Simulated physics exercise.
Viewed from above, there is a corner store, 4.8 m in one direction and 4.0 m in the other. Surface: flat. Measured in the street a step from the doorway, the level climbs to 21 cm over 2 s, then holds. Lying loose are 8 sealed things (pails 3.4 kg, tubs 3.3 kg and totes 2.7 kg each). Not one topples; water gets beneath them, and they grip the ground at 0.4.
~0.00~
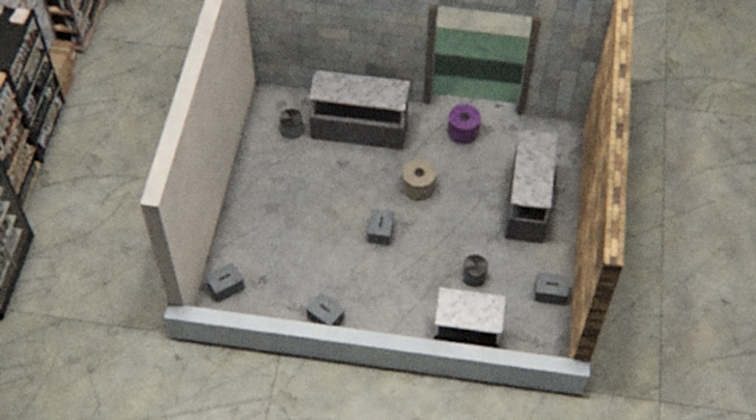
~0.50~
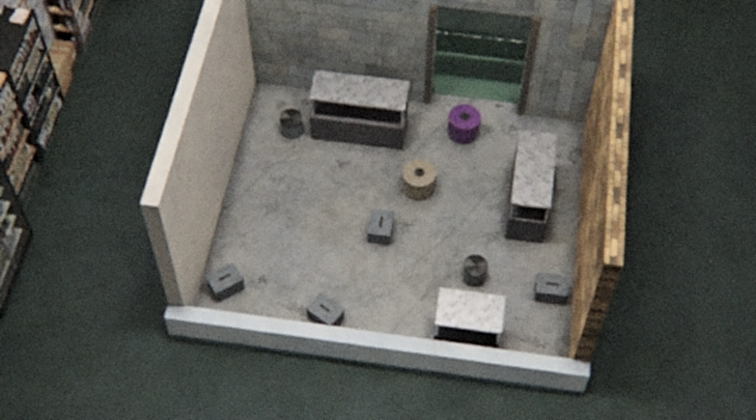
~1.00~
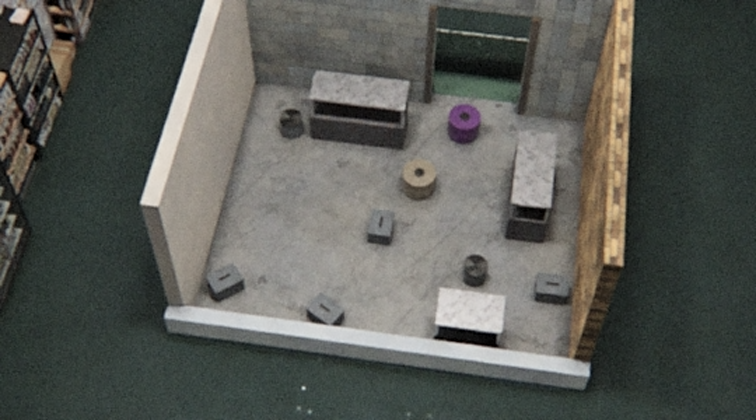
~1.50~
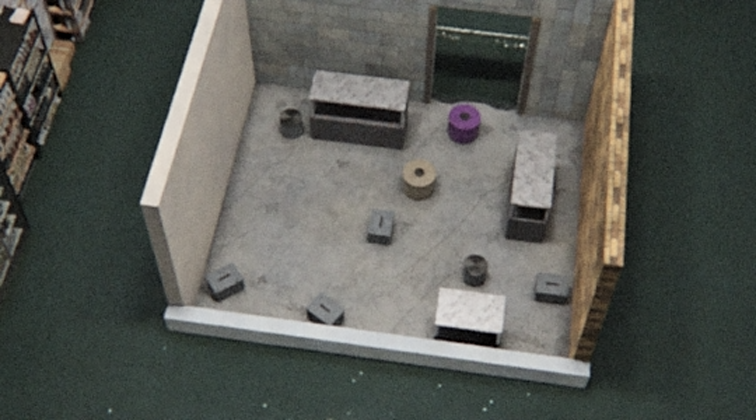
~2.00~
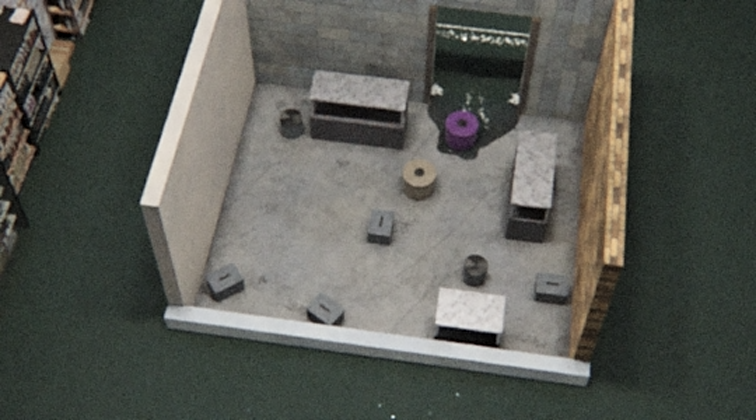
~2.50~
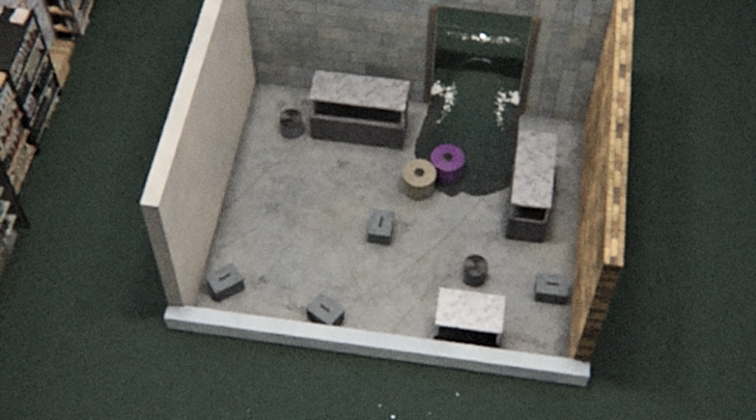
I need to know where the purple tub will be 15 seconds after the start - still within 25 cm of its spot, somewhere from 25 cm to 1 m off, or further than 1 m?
It will go beyond a metre.
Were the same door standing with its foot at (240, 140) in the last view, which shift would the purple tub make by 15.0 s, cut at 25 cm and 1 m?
In that case the purple tub would have gone a great distance.
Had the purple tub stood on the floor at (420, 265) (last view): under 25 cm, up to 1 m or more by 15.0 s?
What happens is it gets pushed a long way.
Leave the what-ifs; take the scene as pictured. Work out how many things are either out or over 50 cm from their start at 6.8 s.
At that moment it comes to 5.
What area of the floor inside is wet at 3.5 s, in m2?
Roughly 6.5 m2.
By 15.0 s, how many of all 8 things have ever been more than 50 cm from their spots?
I make that 8.
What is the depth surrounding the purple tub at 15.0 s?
Roughly 8 cm at that moment.
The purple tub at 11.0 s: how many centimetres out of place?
Roughly 200 centimetres by that point.
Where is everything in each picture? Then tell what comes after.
In the first picture, the purple tub at (465, 117) rests on the ground; 0.0 m2 under water; 0 of 8 have shifted.
In the second picture, the purple tub at (465, 117) rests on the ground; 0.0 m2 under water; 0 of 8 have shifted.
In the third picture, the purple tub at (465, 117) rests on the ground; water covers 0.0 m2; 0 of 8 have shifted.
In the fourth picture, the purple tub at (465, 117) rests on the ground; water covers 0.0 m2; 0 of 8 have shifted.
In the fifth picture, the purple tub at (462, 124), on the bottom, 14 cm from its start; water covers 0.6 m2; 1 of 8 have shifted.
In the sixth picture, the purple tub at (448, 158), on the bottom, 76 cm from its start; 1.8 m2 under water; 1 of 8 have shifted.
After 3.5 s the purple tub is near (442, 230), 1.9 m from its start, afloat; 2 afloat.
After 6.8 s the purple tub is near (247, 290), 4.0 m from its start, afloat; 7 afloat.
After 11.0 s the purple tub is near (316, 139), 2.1 m from its start, afloat; 8 afloat.
After 15.0 s the purple tub is near (347, 235), 2.6 m from its start, afloat; 8 afloat.
